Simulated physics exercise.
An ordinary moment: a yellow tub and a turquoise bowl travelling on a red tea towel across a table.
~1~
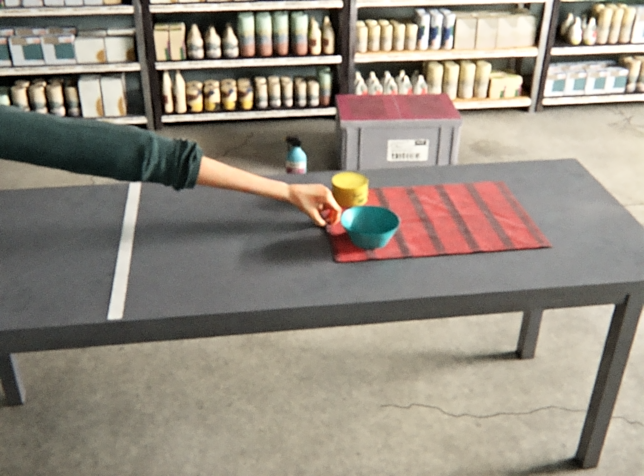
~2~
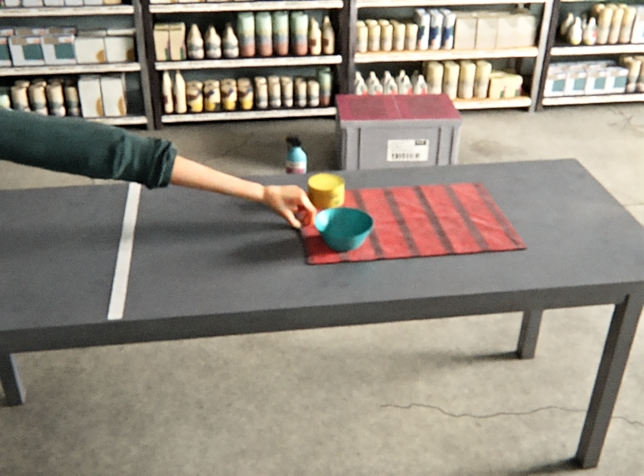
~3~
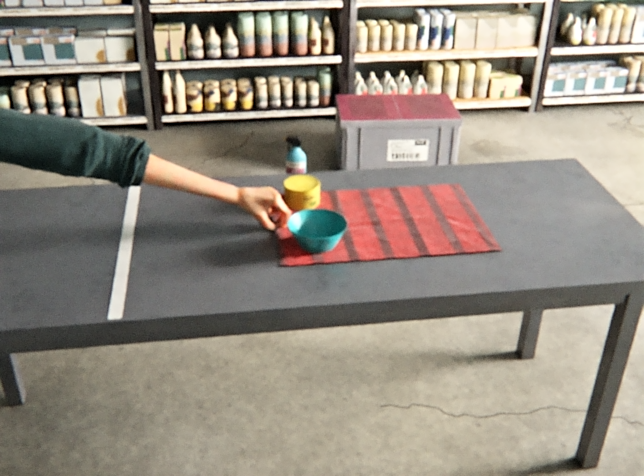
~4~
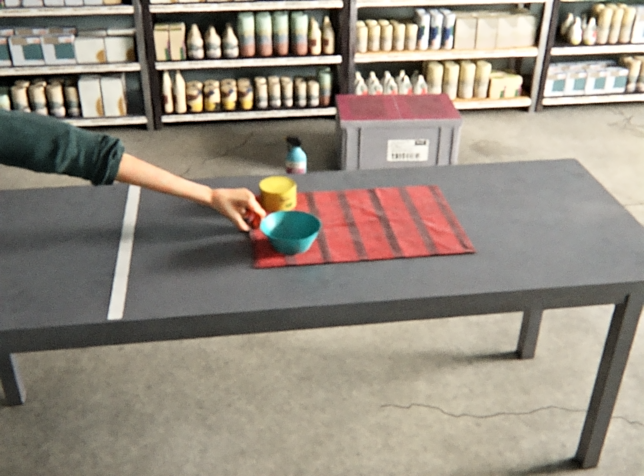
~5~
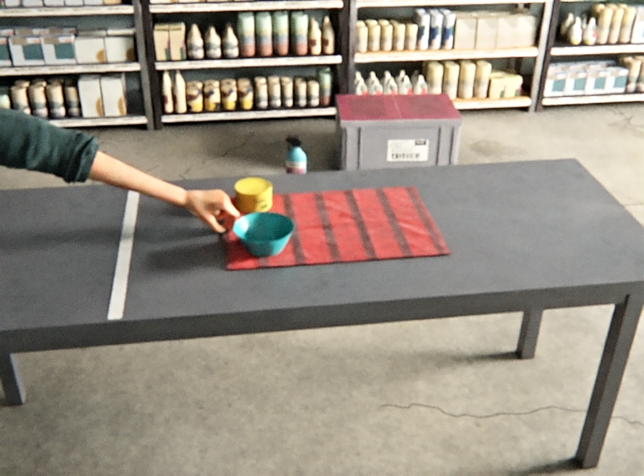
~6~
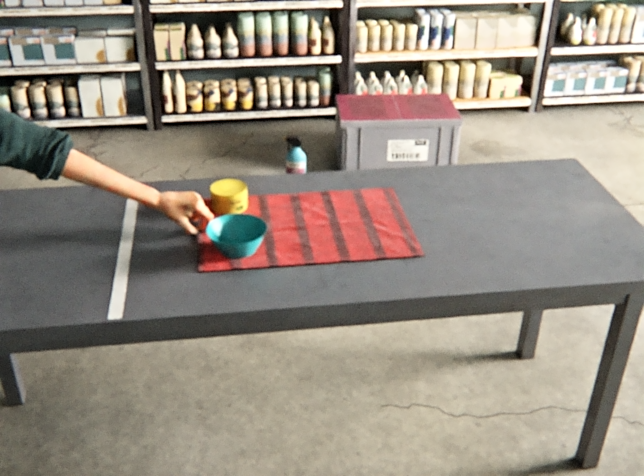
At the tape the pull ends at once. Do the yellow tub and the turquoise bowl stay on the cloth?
In the end the yellow tub leaves the cloth, the turquoise bowl shoots off the front.
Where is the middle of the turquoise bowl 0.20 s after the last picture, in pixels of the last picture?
By then it is at (133, 246).
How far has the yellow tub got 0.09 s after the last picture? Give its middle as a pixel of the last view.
Around (184, 200).
Then, 0.09 s later than the last view, hem short of the tape; yellow tub on the cloth near (184, 200); turquoise bowl on the cloth near (188, 242).
Then, 0.20 s later than the last view, hem at the tape; yellow tub on the cloth near (134, 203); turquoise bowl on the cloth near (133, 246).
Finally, hem at the tape; yellow tub ahead of the hem near (94, 207); turquoise bowl ahead of the hem near (87, 251). The yellow tub shoots off the front and the turquoise bowl slides clear of the cloth.
